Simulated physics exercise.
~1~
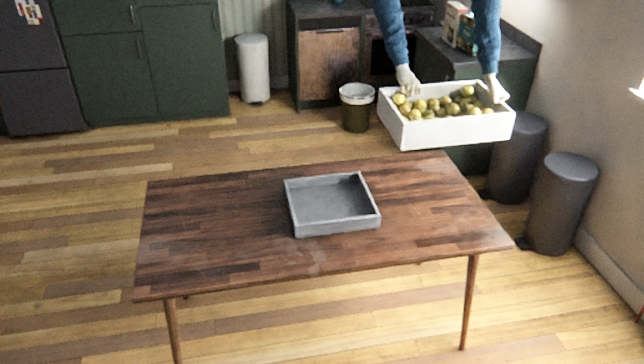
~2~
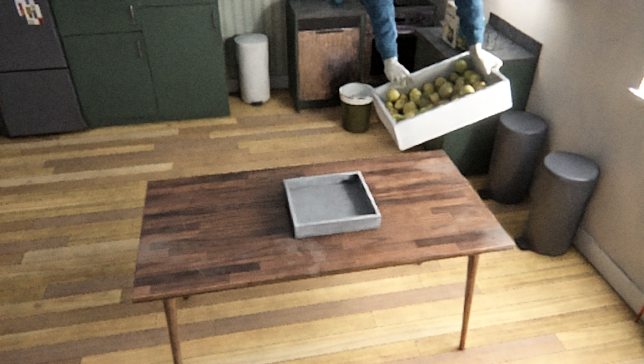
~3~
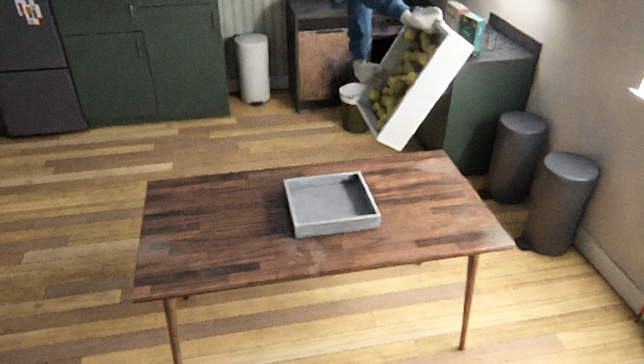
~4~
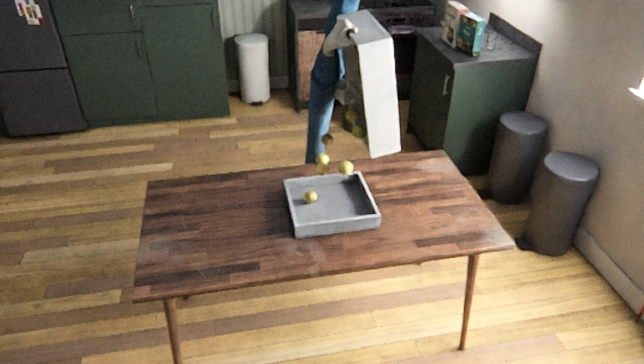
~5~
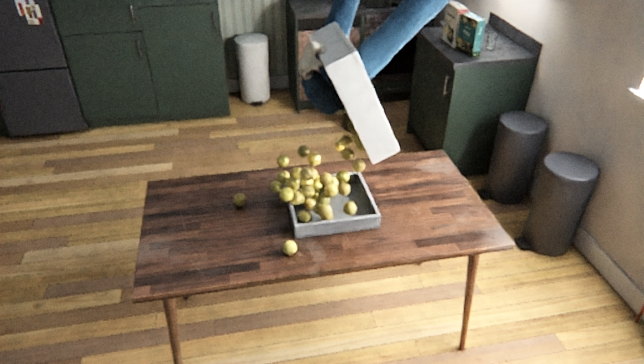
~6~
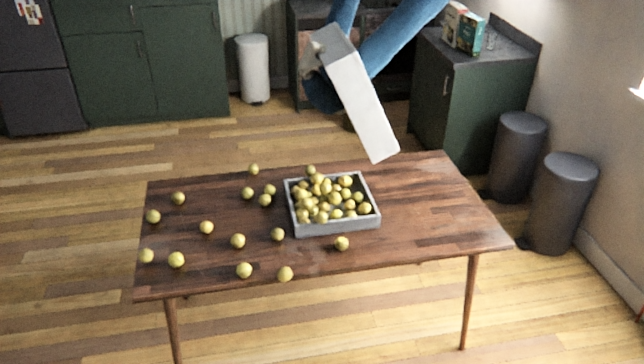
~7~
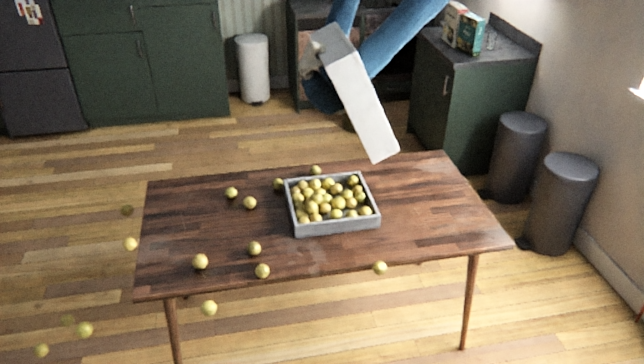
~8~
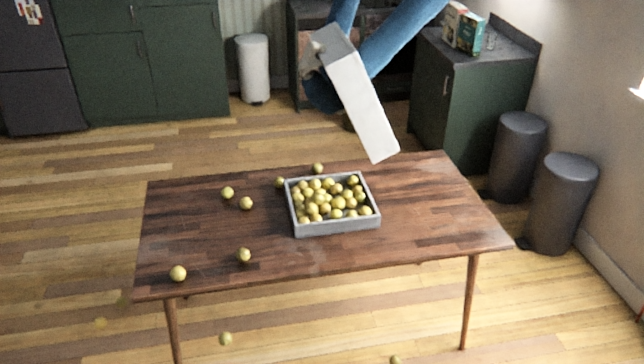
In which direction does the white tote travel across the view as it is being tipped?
The white tote moves to the left as it is tipped.
